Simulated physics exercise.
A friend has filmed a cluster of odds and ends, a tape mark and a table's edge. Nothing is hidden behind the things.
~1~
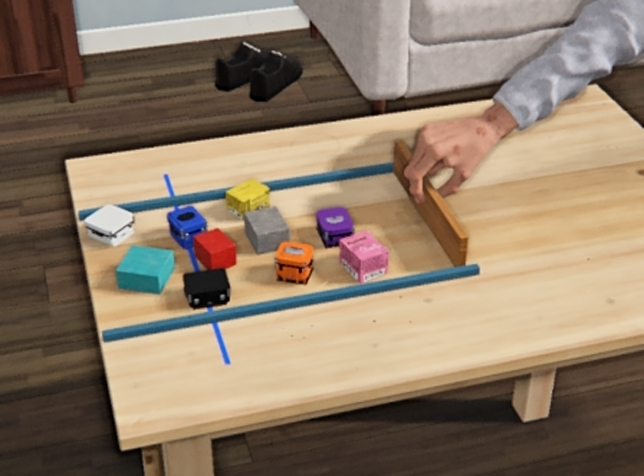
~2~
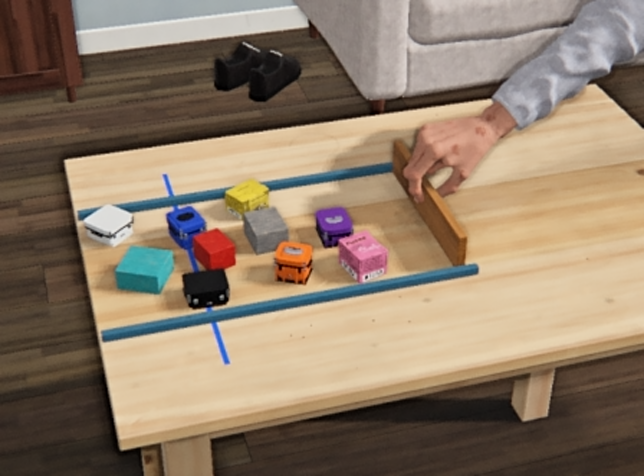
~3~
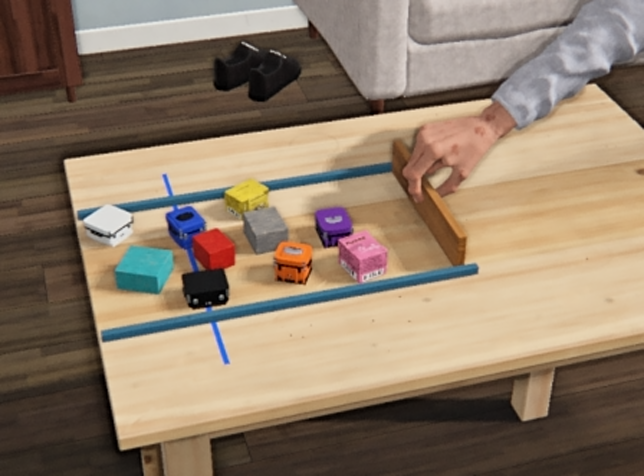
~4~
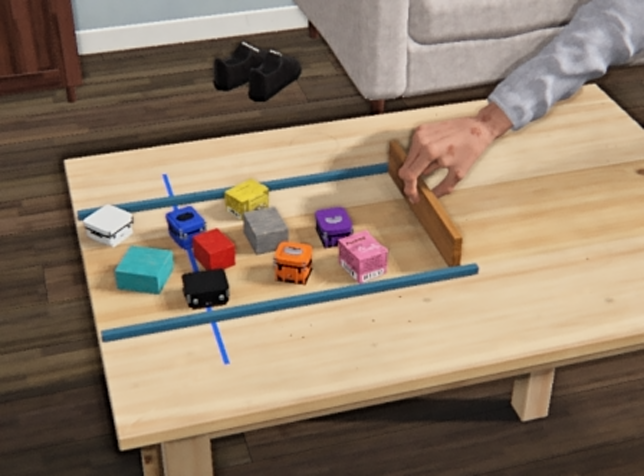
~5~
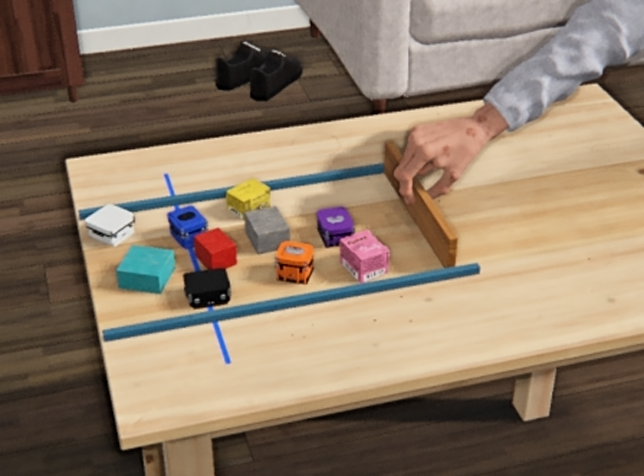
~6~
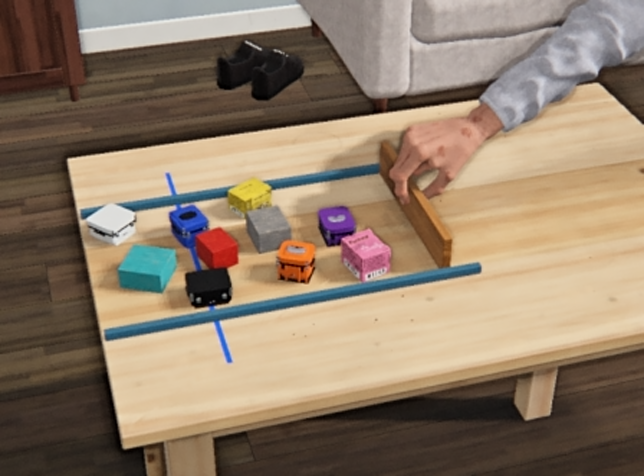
A hand slides a wooden board slightly left toward colourful little blocks and cases on a table.
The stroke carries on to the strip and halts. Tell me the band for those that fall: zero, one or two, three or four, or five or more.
As it turns out, the number that fall off is one or two.
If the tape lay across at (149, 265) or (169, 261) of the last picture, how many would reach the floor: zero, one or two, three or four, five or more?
In that order: Three or four; three or four.
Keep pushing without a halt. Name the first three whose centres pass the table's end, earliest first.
They are the turquoise block, the black case, the red block.
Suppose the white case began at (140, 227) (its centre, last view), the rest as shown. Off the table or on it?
The white case does not fall.
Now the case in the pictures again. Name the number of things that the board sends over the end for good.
The count is 1.
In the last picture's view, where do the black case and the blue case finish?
Near (118, 306) and (119, 231).
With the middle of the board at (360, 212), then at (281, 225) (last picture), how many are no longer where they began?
By then 1, and 6.
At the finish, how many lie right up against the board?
That makes 3.
Soon after, none off yet; white case at rest near (112, 225); turquoise block at rest near (148, 268); blue case at rest near (189, 227).
Then, none off yet; white case at rest near (111, 225); turquoise block moved about its own width near (113, 277); blue case moved about its own width near (143, 229).
At rest, the number that fall off is one or two; fallen, turquoise block.
